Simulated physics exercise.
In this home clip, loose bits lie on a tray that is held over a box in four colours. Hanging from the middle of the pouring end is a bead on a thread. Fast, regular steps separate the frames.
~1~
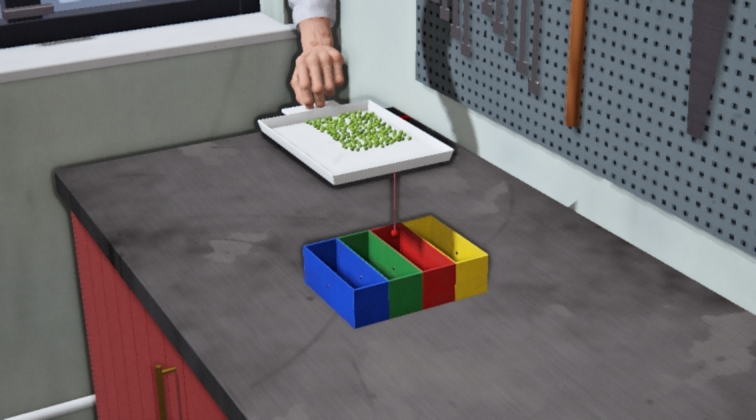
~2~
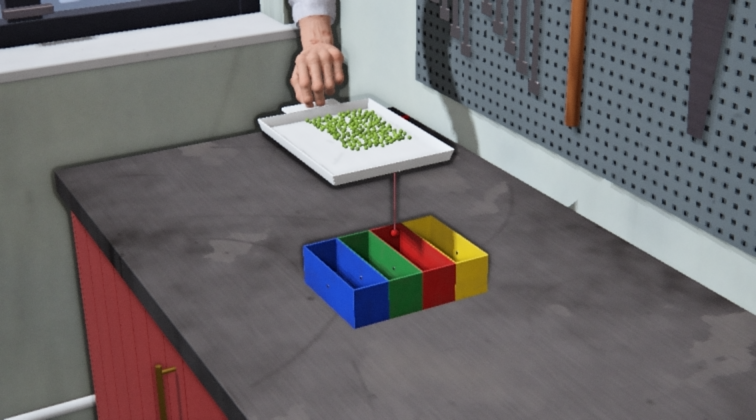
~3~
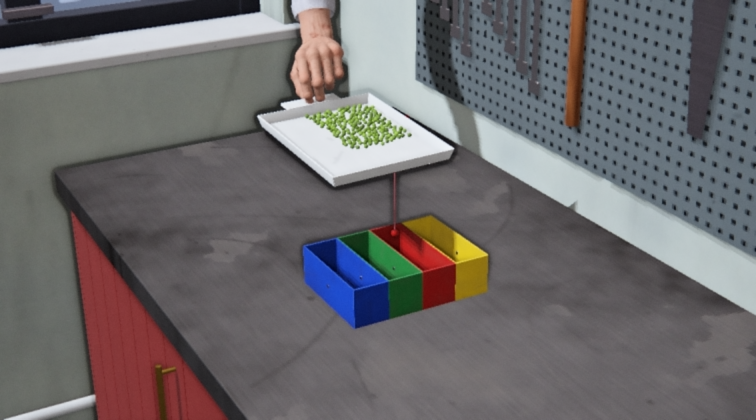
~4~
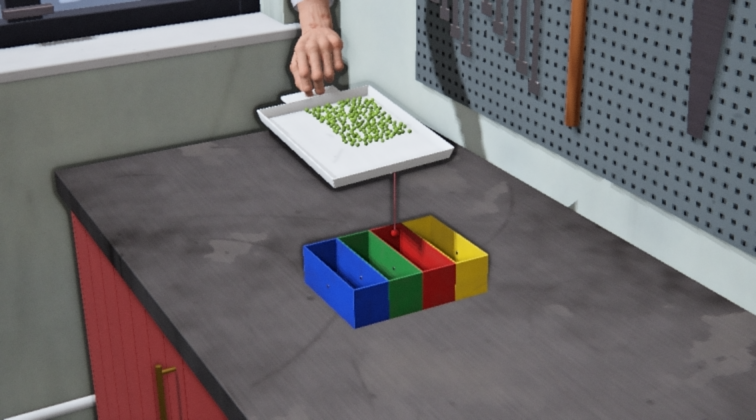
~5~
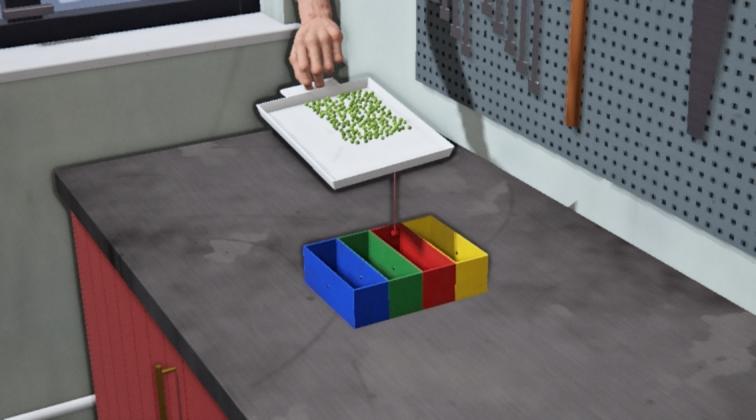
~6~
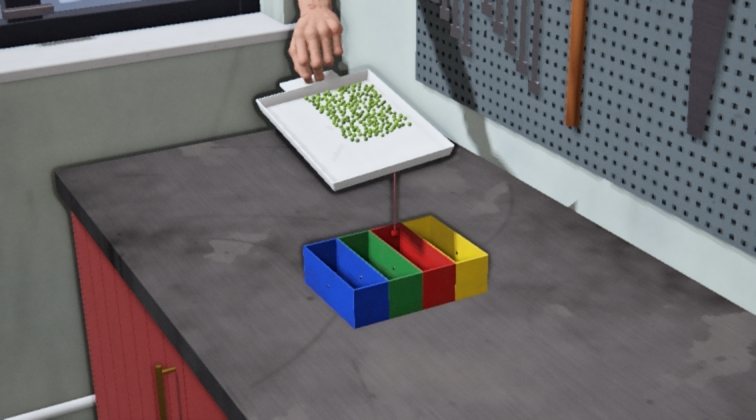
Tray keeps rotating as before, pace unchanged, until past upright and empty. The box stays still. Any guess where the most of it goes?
I'd say the blue cell.
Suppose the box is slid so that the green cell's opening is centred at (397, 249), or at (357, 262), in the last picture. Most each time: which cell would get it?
Case 1 - that blue cell; case 2 - that green cell.
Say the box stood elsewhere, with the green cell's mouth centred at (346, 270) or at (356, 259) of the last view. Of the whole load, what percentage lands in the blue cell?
0 % and 20 %.
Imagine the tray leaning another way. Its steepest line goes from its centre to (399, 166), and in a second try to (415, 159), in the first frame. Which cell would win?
In order, it comes out as yellow and yellow.
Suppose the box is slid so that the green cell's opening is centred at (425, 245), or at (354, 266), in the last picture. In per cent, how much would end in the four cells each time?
0 % for the first, 100 % for the second.
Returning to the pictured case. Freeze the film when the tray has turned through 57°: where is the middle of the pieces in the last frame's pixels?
Near (347, 185).
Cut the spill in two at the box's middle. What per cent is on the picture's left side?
Near 90 in a hundred.
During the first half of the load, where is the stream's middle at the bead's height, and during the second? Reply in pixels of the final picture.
At (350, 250) for the first part, then at (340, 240) for the others.
Soon after the last picture, tray tipped steeply; most on the tray; a small part in the blue cell; a stray few in the green cell; a small part falling or outside the box.
A little later, tray tipped right over; a small part on the tray; about two thirds in the blue cell; a small part in the green cell; a small part falling or outside the box.
Later still, tray tipped past a quarter turn; most in the blue cell; a small part in the green cell; a small part falling or outside the box.
At rest, tray tipped past a quarter turn; most in the blue cell; a small part in the green cell; none in the red cell; none in the yellow cell; a small part outside the box.
